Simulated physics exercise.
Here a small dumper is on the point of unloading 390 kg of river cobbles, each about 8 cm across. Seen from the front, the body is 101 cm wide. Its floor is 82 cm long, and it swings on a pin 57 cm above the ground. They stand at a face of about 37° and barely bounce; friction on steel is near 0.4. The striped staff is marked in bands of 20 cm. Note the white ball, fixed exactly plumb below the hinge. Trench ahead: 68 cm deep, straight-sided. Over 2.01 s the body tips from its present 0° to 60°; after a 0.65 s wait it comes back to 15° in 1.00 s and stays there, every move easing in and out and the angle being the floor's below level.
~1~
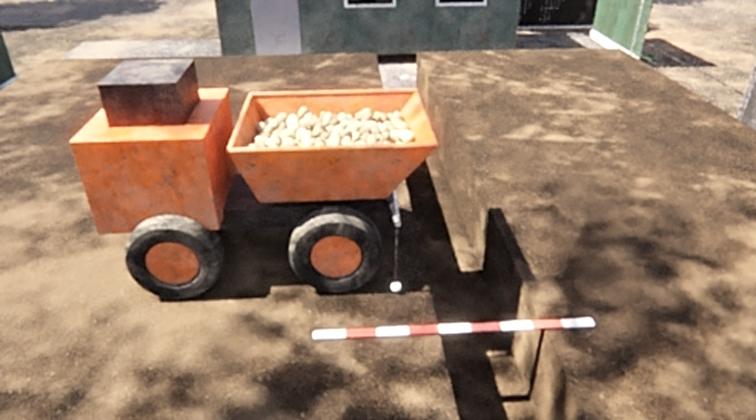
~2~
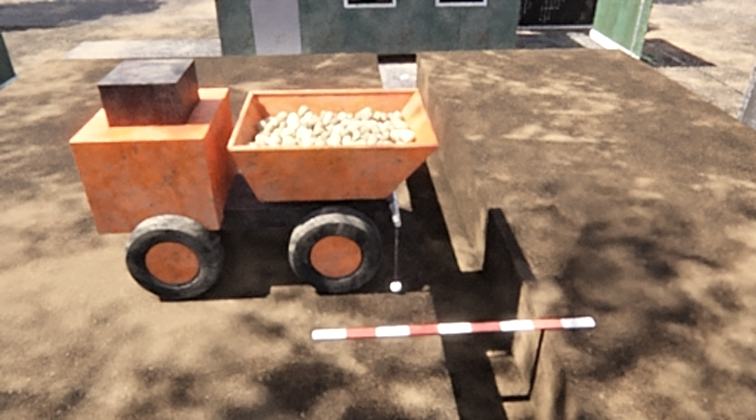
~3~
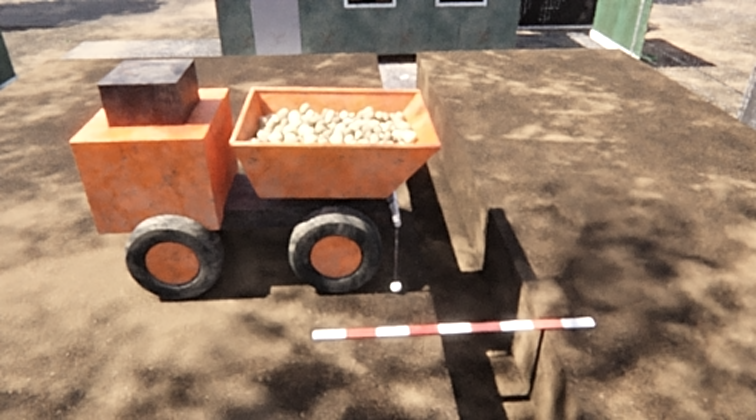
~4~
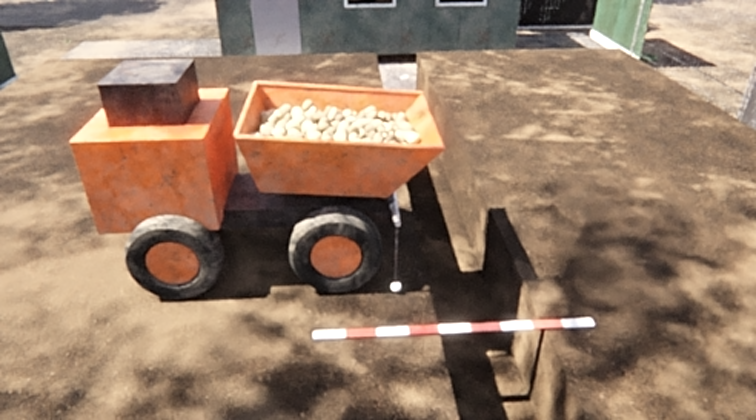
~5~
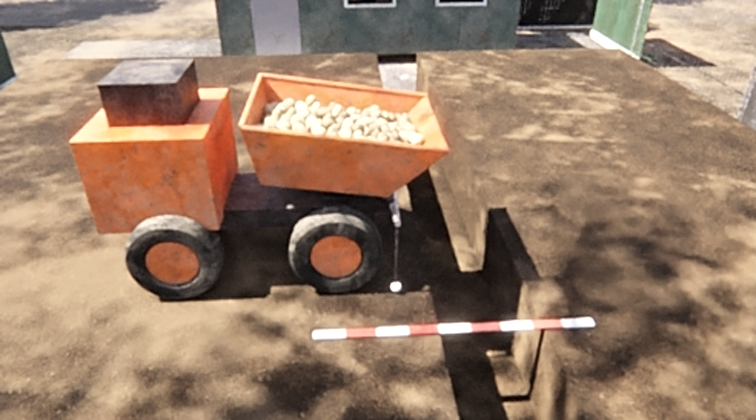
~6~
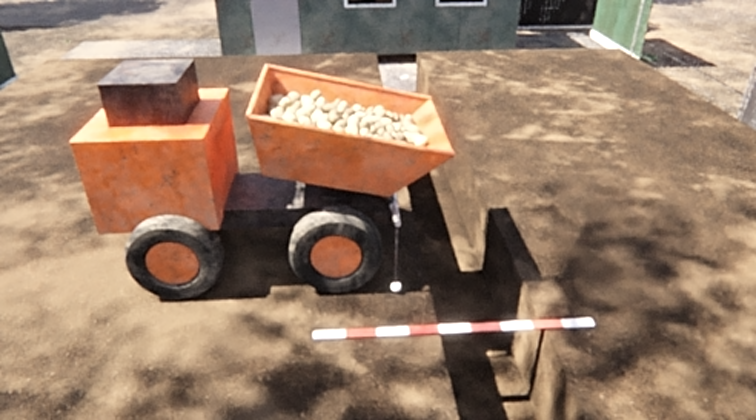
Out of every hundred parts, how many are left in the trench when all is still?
Near 40 in every hundred.
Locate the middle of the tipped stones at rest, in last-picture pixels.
Look at roughly (484, 303).
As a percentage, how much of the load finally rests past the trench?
Near 15 in a hundred.
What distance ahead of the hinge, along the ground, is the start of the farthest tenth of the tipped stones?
Some 130 cm out from the hinge.
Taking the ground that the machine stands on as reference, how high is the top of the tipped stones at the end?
The top ends up around 12 cm above the machine's ground.
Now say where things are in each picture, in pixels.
In the first picture, lip at (437, 145), floor tilted 0°, highest stones at (339, 124).
In the second picture, the body is at 1°, its lip at (438, 145); the top of the load is at (330, 123).
In the third picture, lip at (440, 147), floor tilted 2°, highest stones at (319, 121).
In the fourth picture, the body is at 5°, its lip at (444, 148); the top of the load is at (314, 117).
In the fifth picture, lip at (449, 151), floor tilted 9°, highest stones at (300, 113).
In the sixth picture, lip at (454, 155), floor tilted 13°, highest stones at (292, 106).
A little later the floor is at 51°; 100 % in the body; the foremost stones are at (457, 166).
Then the floor is at 60°; 84 % in the body, 14 % in the trench, 2 % past the trench; the foremost stones are at (520, 231).
Later still the floor is at 15°; 45 % in the body, 38 % in the trench, 17 % past the trench; the foremost stones are at (645, 276).
In the end the floor is at 15°; 45 % in the body, 38 % in the trench, 17 % past the trench; the foremost stones are at (645, 276).
